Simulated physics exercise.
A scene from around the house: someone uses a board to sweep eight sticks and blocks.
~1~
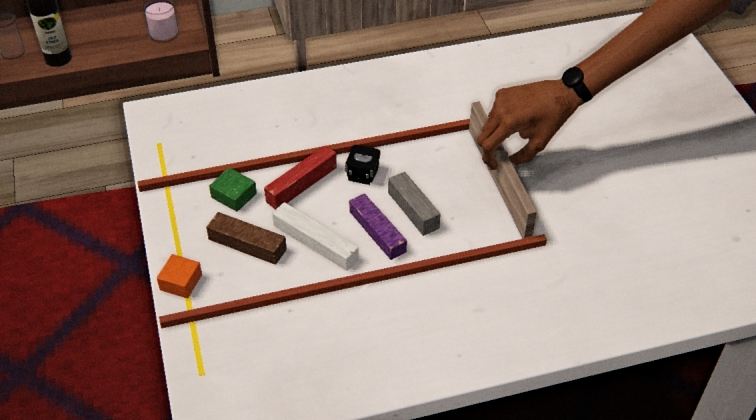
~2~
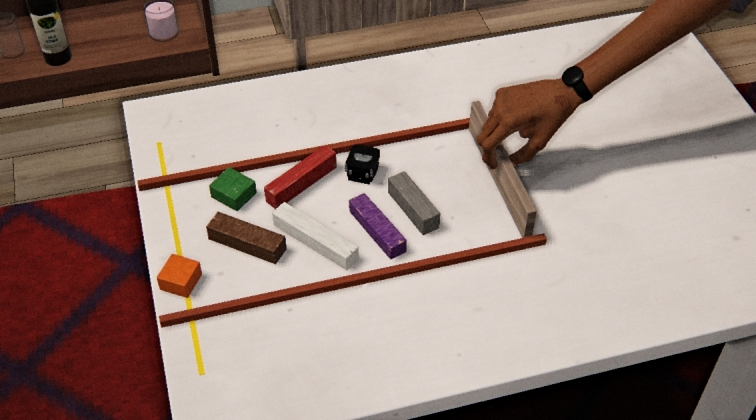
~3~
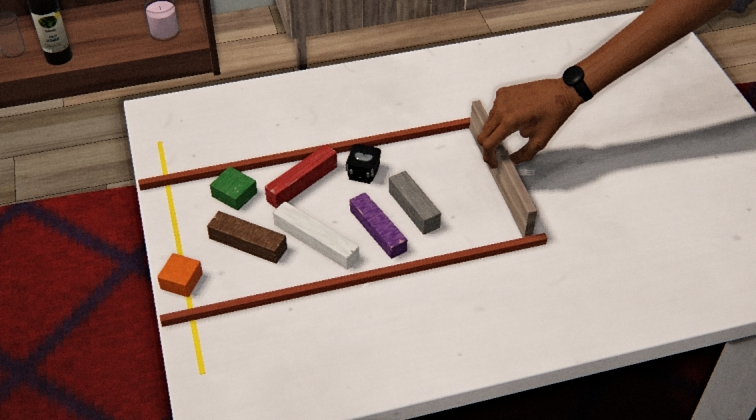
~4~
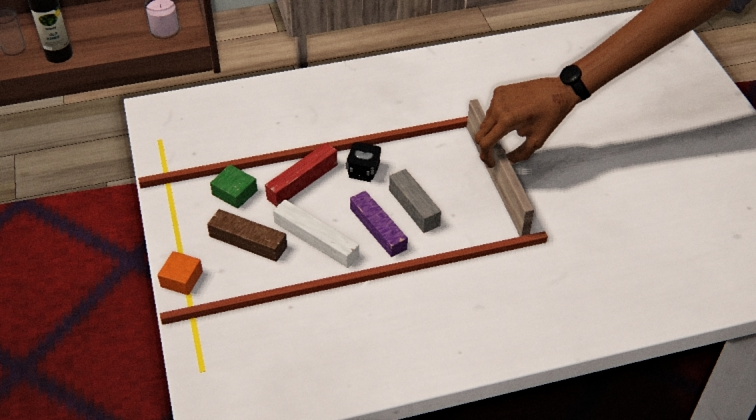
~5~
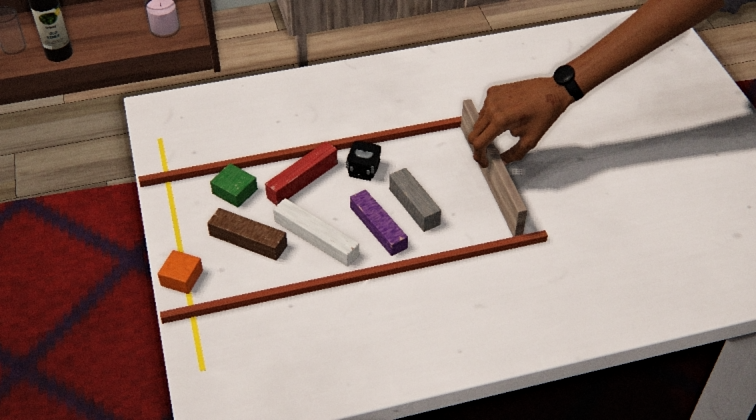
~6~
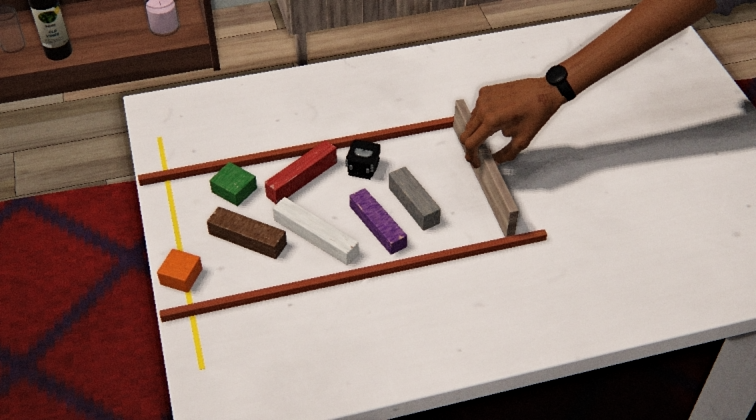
A hand held a wooden board upright between two reddish rails on a white table, then slid it slightly left toward the scattered colored blocks and sticks, which stayed where they were.
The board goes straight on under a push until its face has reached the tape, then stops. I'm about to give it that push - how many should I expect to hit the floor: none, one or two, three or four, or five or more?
Expect five or more.
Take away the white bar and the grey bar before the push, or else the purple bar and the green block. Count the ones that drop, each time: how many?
The count is 4 in one try and 3 in the other, in that order.
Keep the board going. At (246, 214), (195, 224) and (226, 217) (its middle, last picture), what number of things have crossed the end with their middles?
Taking the three positions in turn, the counts come to 1, 4 and 1.
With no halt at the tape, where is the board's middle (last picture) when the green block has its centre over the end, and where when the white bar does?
About (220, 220), and (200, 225) for the other.
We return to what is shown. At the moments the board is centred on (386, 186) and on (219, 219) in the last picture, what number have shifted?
First 3, then 8.
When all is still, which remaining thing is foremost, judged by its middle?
Answer: The purple bar.
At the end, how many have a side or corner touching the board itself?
It's 2 of them.
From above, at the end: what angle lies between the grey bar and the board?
The angle comes out near 0 degrees.
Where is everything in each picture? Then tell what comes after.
In the first frame, orange block (180, 276); green block (233, 190); brown bar (247, 238); board (501, 168); tape (178, 247).
In the second frame, green block (233, 189); board (501, 168).
In the third frame, brown bar (247, 237); black case (364, 164).
In the fourth frame, orange block (181, 273); white bar (316, 233).
In the fifth frame, green block (234, 185); grey bar (415, 199).
In the sixth frame, orange block (180, 271); green block (233, 184); brown bar (247, 232); board (484, 167); tape (179, 241).
Early on, none off yet; orange block at rest near (180, 271); green block at rest near (233, 184); brown bar at rest near (247, 232).
A while later, none off yet; orange block at rest near (180, 271); green block travelled a little near (222, 181); brown bar travelled a little near (226, 238).
Further along, one off so far; orange block on its side near (132, 324); green block travelled well along near (146, 196); brown bar travelled about its own width near (155, 256).
Finally, the number that fall off is five or more; lost, red bar, white bar, brown bar, green block and orange block.
